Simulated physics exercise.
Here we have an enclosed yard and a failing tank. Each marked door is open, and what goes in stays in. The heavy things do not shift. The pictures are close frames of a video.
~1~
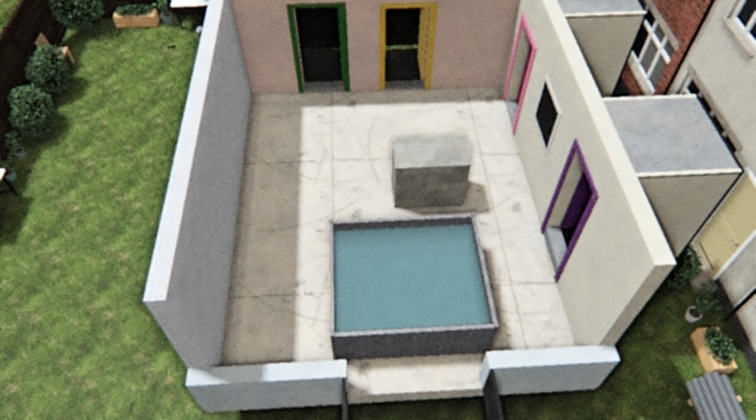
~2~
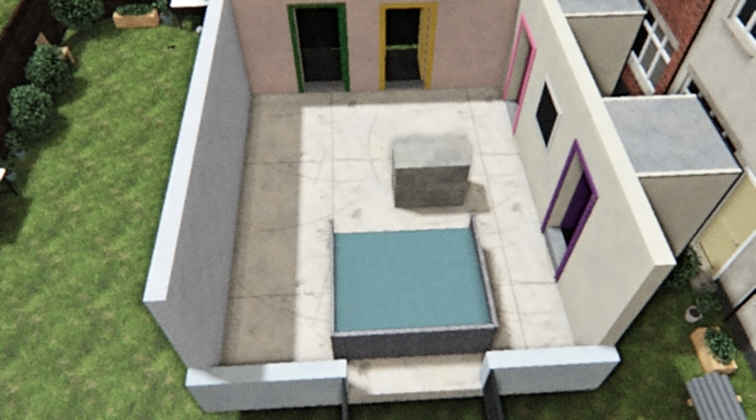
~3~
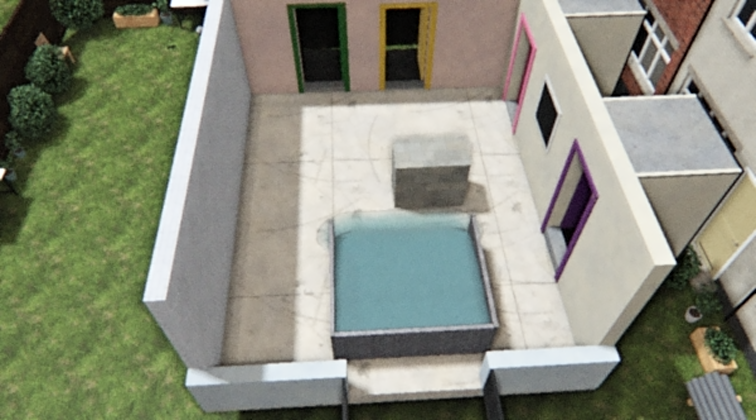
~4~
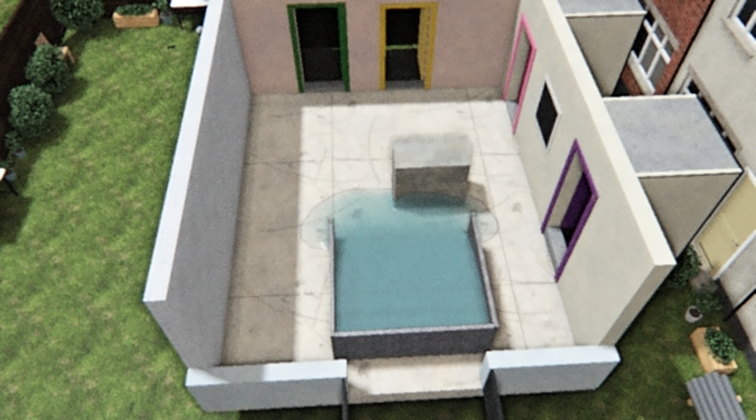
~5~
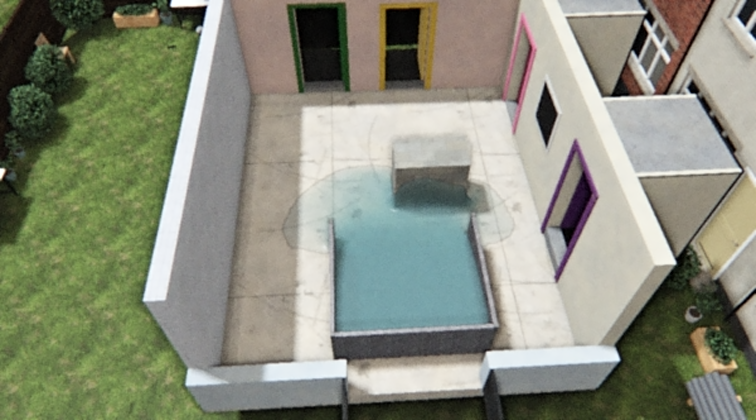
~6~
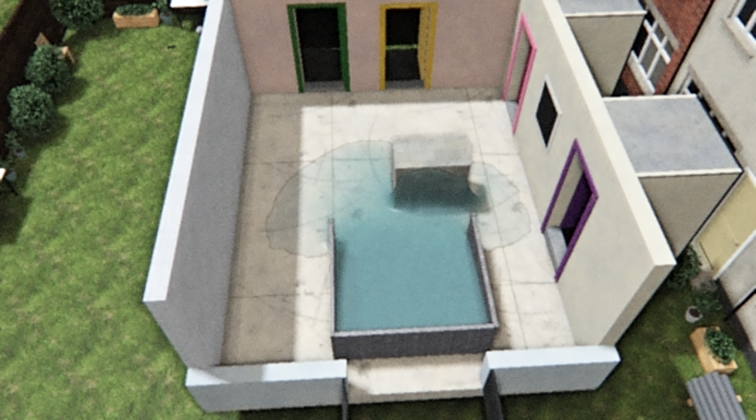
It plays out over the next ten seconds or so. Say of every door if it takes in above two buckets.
The pink door takes more than that; the green door takes more than that; the purple door stays under that; the yellow door takes more than that.
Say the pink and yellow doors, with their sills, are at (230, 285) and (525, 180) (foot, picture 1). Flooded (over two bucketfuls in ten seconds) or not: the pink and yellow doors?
One by one: Pink stays under, yellow lets more in.
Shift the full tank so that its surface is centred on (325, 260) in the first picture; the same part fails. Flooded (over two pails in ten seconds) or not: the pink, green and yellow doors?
My reading: The pink one takes more, the green one lets more in, the yellow one floods.
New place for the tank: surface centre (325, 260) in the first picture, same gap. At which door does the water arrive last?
It is the pink-painted one.
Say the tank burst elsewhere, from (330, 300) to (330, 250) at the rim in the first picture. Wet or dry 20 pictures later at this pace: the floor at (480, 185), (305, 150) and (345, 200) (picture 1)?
One after the other: No water, under water, wet.
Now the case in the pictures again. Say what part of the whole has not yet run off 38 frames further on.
Some 88 per cent.
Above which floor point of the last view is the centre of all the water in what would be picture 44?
Close to (398, 193).
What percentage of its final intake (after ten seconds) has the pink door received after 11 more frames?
About 0 per cent.
A moment on, water covers 50 % of the floor; the pink door wet at the sill, nothing in, the green door under two buckets in, the purple door wet at the sill, nothing in, the yellow door under two buckets in.
Next, water covers 65 % of the floor; the pink door wet at the sill, nothing in, the green door far over two buckets in, the purple door under two buckets in, the yellow door over two buckets in.
Then, water covers 75 % of the floor; the pink door wet at the sill, nothing in, the green door far over two buckets in, the purple door under two buckets in, the yellow door over two buckets in.
Later, water covers 95 % of the floor; the pink door over two buckets in, the green door far over two buckets in, the purple door under two buckets in, the yellow door far over two buckets in.
In the end, water covers 100 % of the floor; the pink door far over two buckets in, the green door far over two buckets in, the purple door under two buckets in, the yellow door far over two buckets in.
